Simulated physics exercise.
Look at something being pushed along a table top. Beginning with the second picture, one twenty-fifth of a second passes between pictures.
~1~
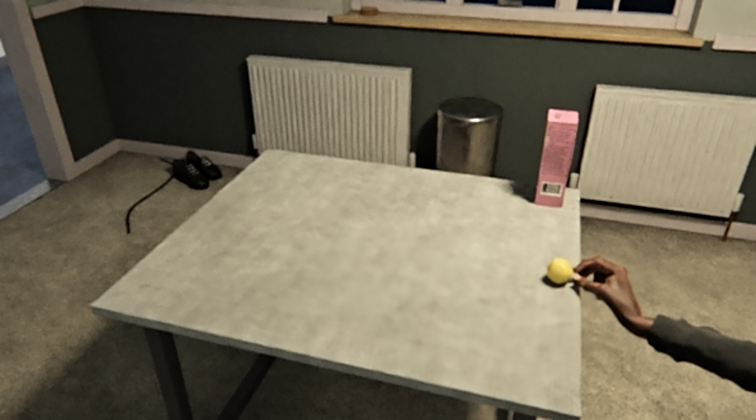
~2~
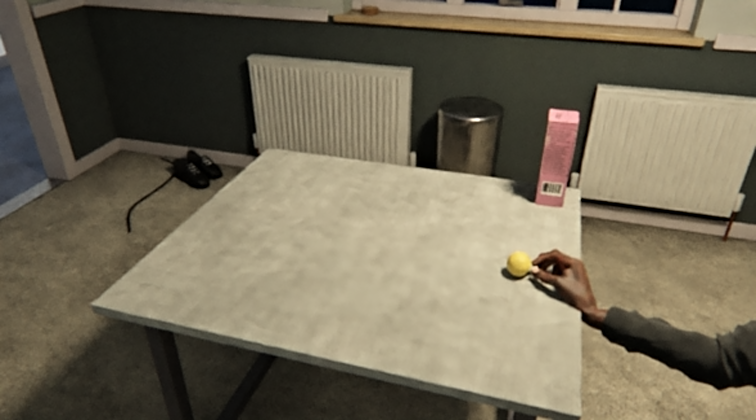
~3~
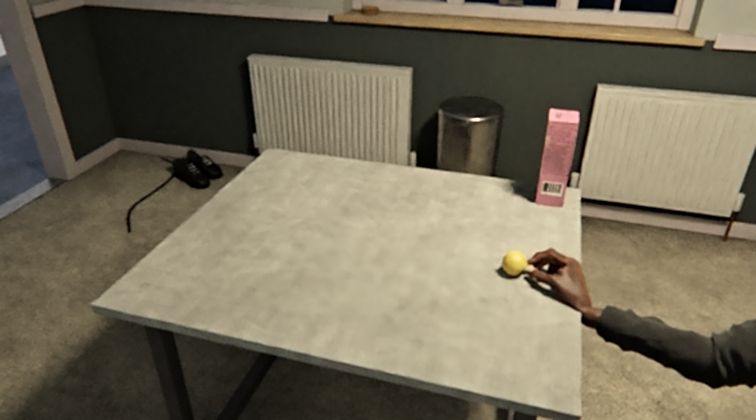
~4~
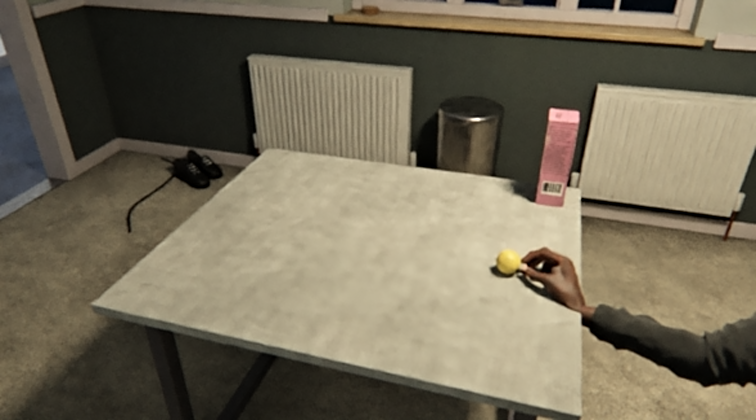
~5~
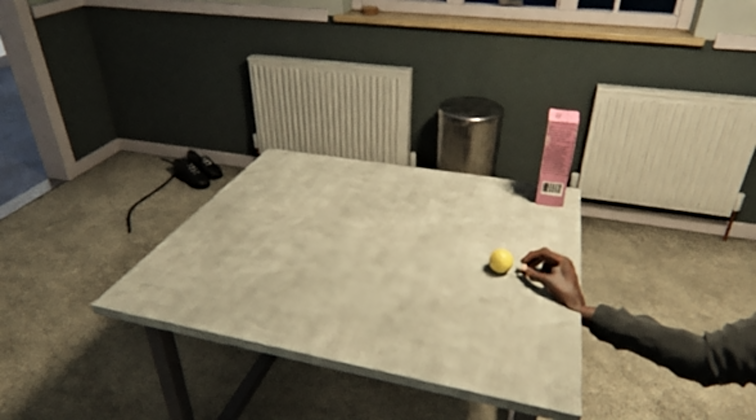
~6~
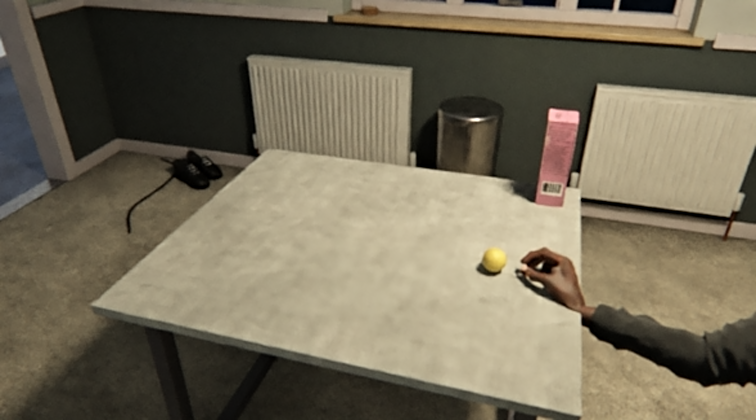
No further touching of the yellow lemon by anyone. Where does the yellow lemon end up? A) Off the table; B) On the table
The answer is B.
Then, 0.10 s later than the last frame, yellow lemon moved about its own width near (479, 257).
Then, 0.20 s later than the last frame, yellow lemon moved well along near (467, 255).
Then, 0.40 s later than the last frame, yellow lemon moved well along near (448, 252).
Then, 0.60 s later than the last frame, yellow lemon moved well along near (438, 251).
When it is over, moved from the start, yellow lemon. End places, in pixels of the last picture, yellow lemon near (436, 250).
